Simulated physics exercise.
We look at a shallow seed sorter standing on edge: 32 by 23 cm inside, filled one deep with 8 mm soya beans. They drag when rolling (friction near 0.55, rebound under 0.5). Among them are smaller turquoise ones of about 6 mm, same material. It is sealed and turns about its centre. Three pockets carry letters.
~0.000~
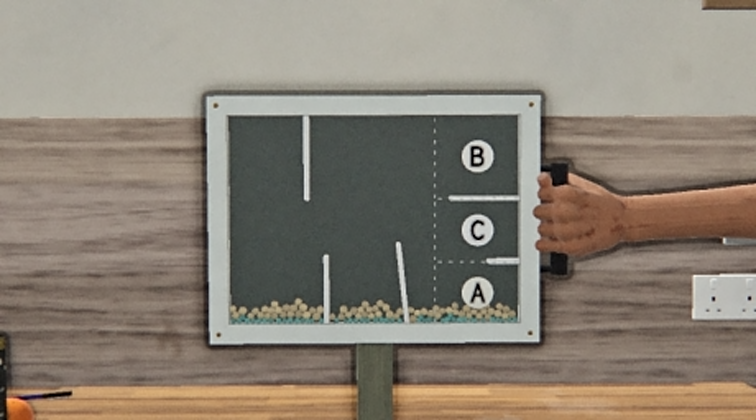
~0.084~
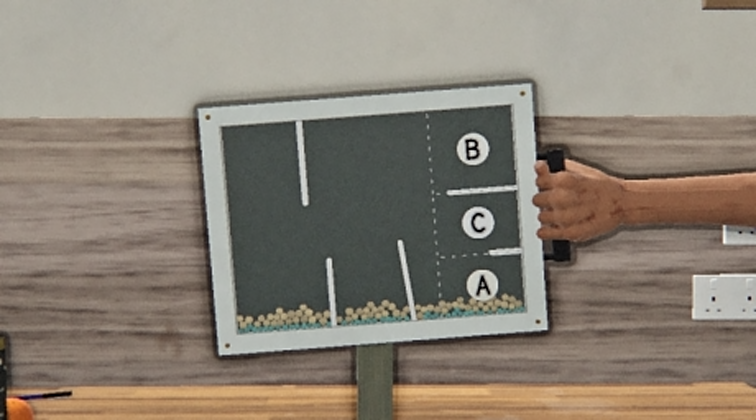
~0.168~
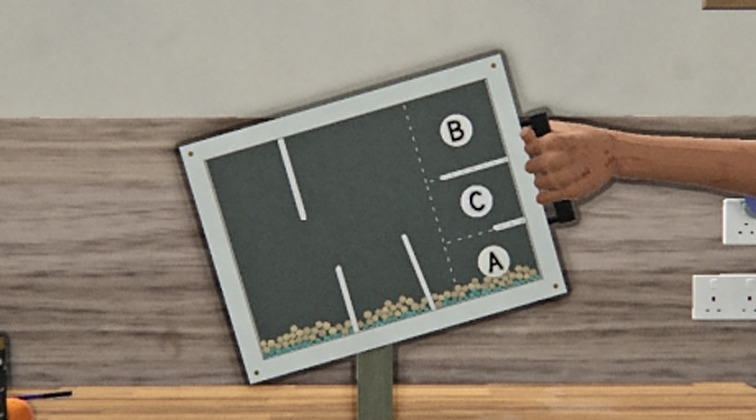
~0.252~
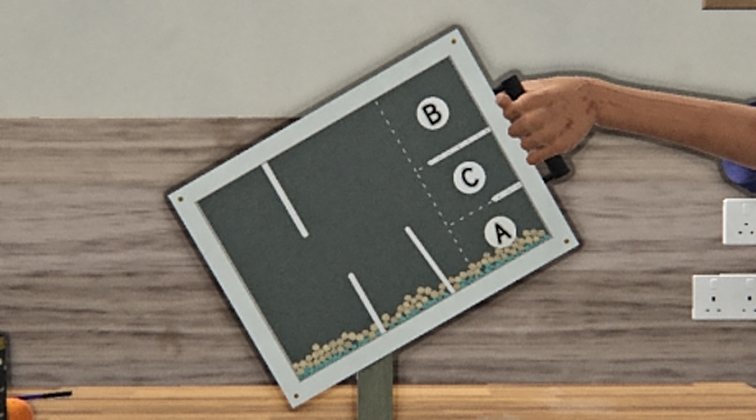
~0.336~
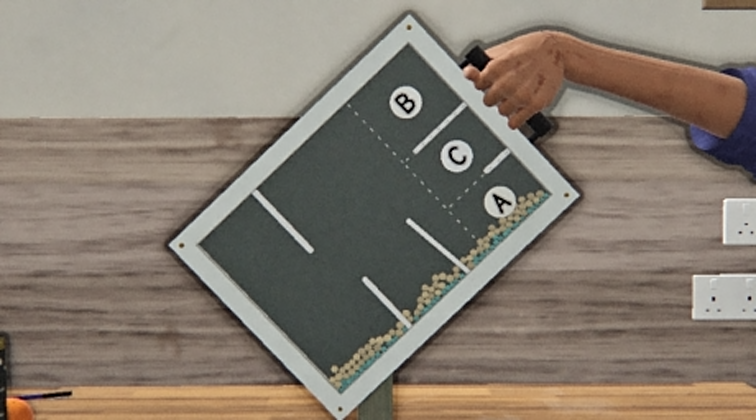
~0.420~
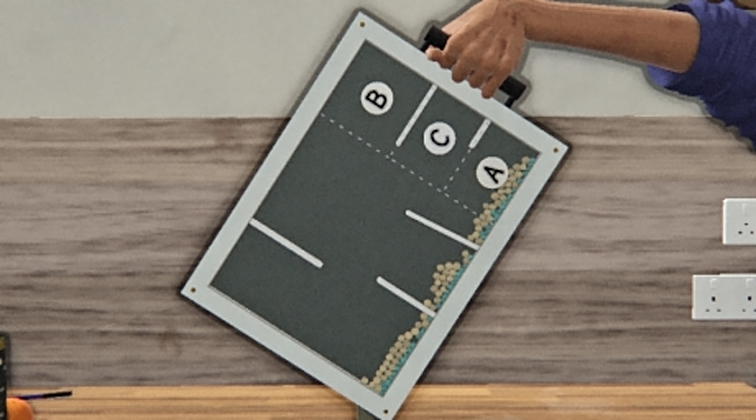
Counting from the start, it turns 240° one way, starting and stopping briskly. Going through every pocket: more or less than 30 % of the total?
Pocket A less, pocket B more, pocket C less than 30 %.
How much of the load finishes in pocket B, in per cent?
Some 60 per cent.
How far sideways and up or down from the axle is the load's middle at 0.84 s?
Some 8 cm right and 1 cm above.
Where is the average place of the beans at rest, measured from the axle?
Some 6 cm right and 9 cm below.
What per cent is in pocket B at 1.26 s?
Some 10 per cent.
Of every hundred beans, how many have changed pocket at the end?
About 60 per cent.
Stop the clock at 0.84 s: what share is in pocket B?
About 0 per cent.
After 0.84 s, it stands 126° anticlockwise; the beans' middle is 8 cm right of and 1 cm above the centre; A 10 %.
After 1.26 s, it has come round 194° anticlockwise; the beans' middle is 6 cm right of and 9 cm below the centre; B 10 %.
After 1.61 s, it has come round 240° anticlockwise; the beans' middle is 8 cm right of and 6 cm below the centre; B 35 %.
At rest by 2.3 s, it has come round 240° anticlockwise; A 0 %, B 60 %, C 0 %, elsewhere 40 %.
